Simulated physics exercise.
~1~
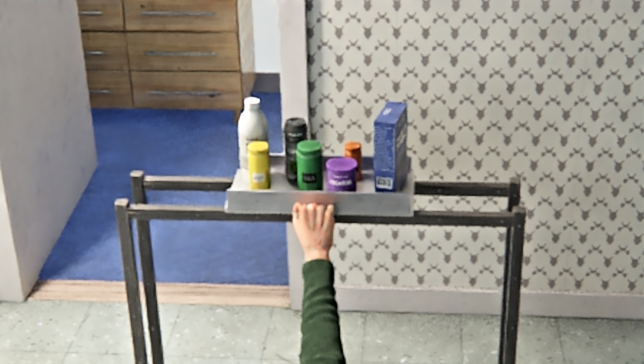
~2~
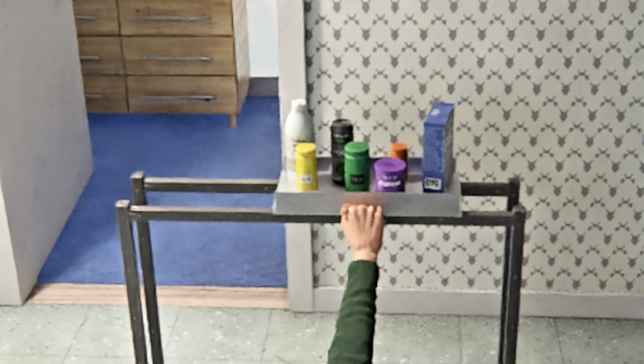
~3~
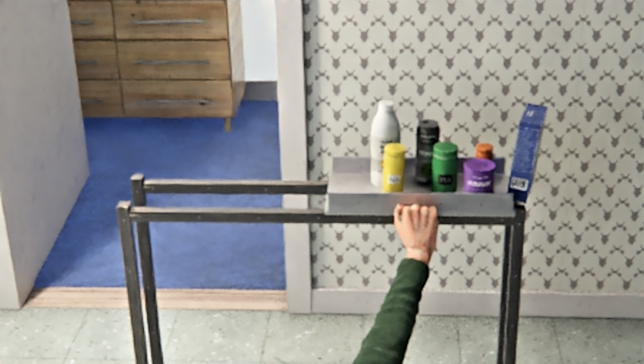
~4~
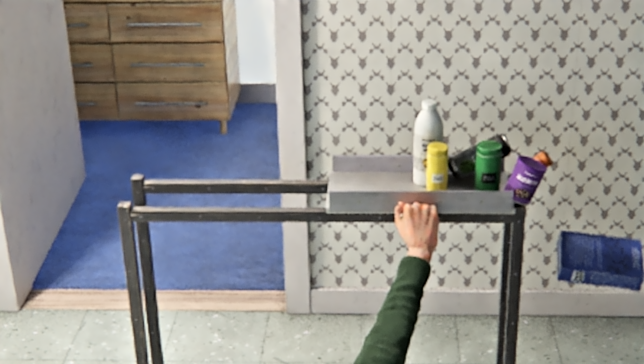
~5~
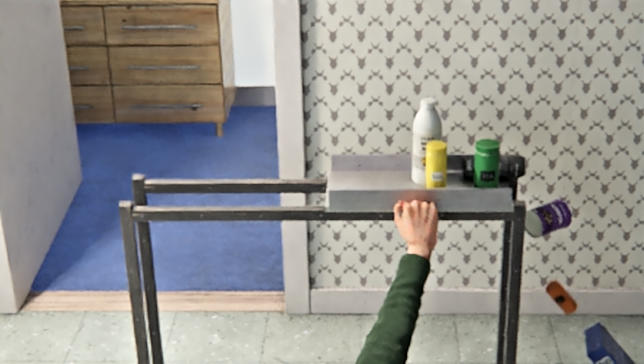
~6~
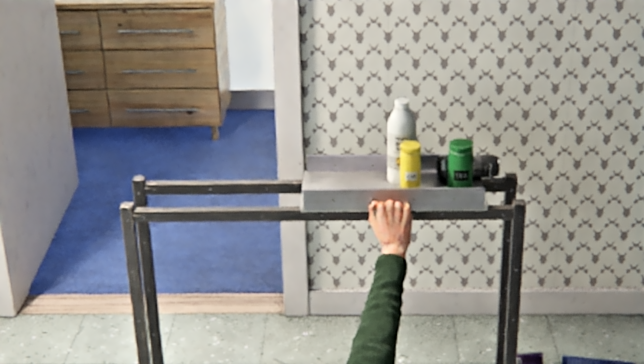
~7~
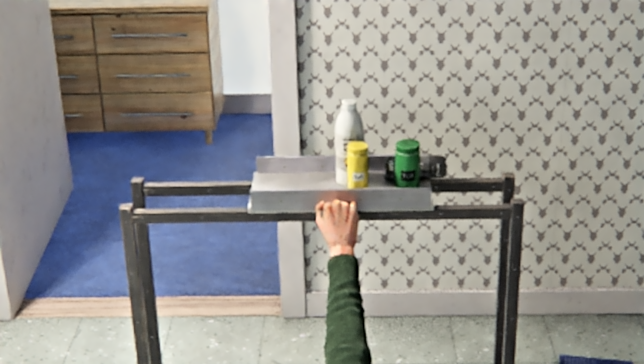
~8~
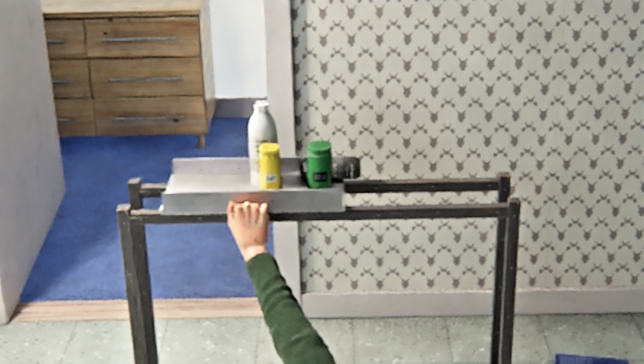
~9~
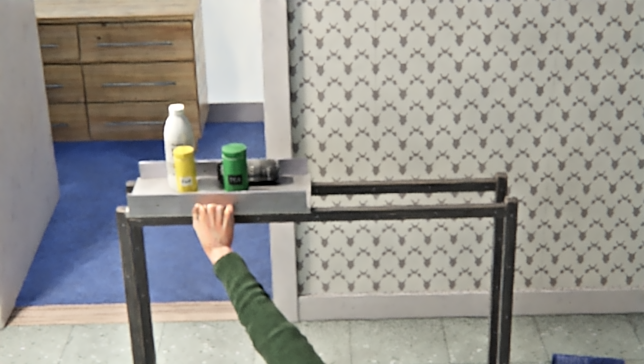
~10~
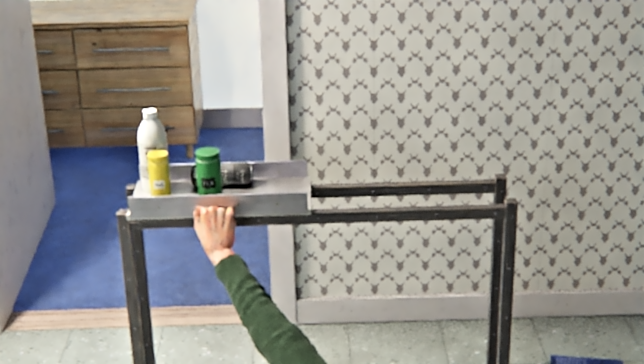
Hand sliding a loaded tray right, spilling a blue packet, purple tin and orange shaker, then left, leaving three containers upright.
